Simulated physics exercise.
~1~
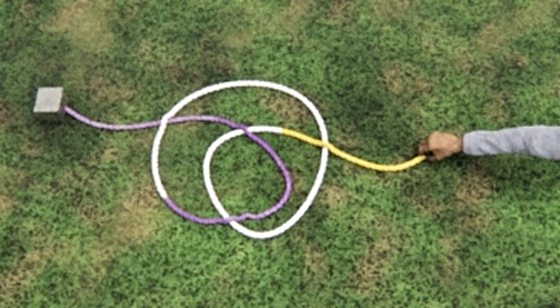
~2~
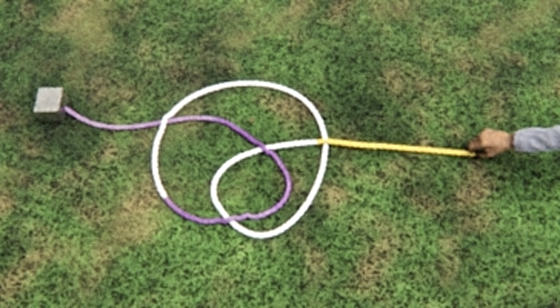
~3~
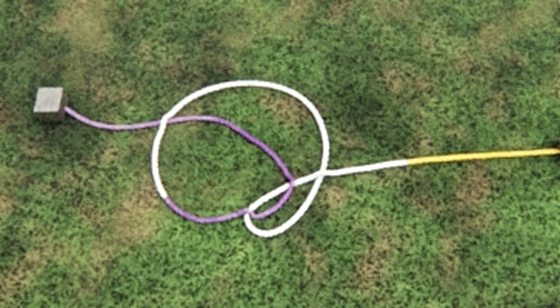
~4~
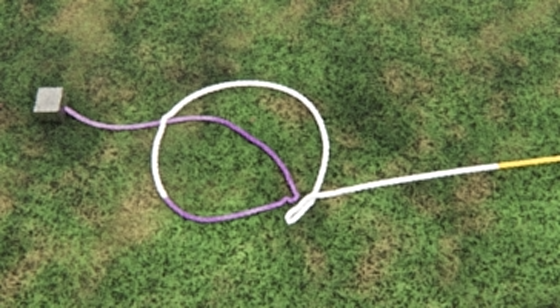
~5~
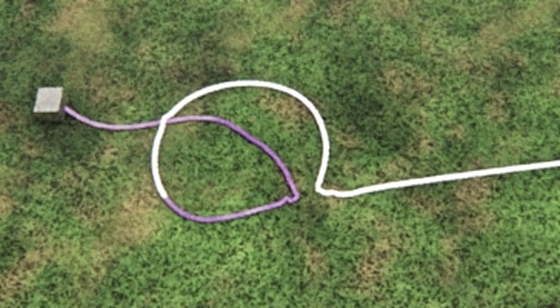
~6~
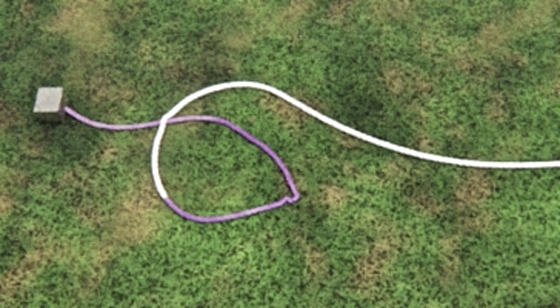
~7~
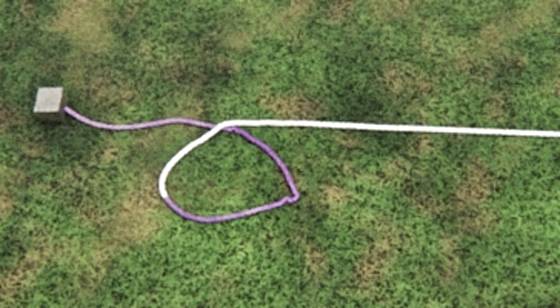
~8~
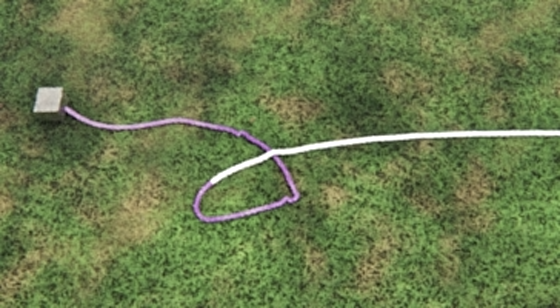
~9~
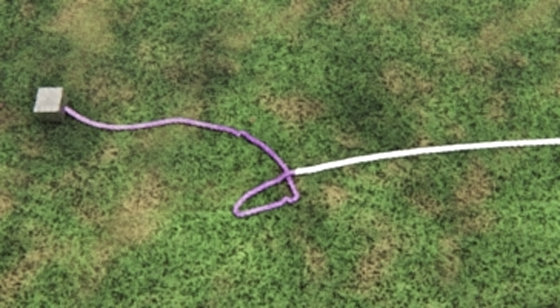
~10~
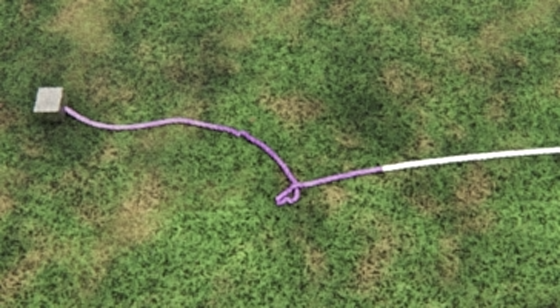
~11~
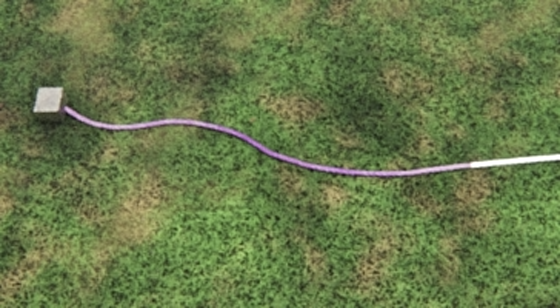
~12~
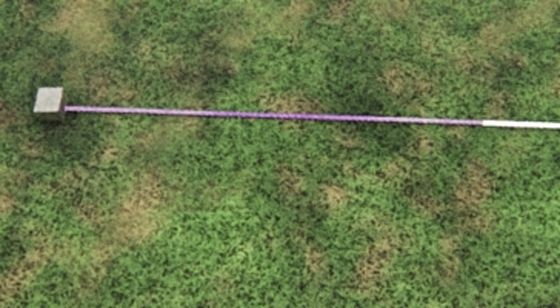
On a patchy grass yard, a hand pulled the yellow end of a looped purple, white and yellow rope off to the right, and the loops shrank and slipped out one after another until the rope stretched straight from the small gray block.
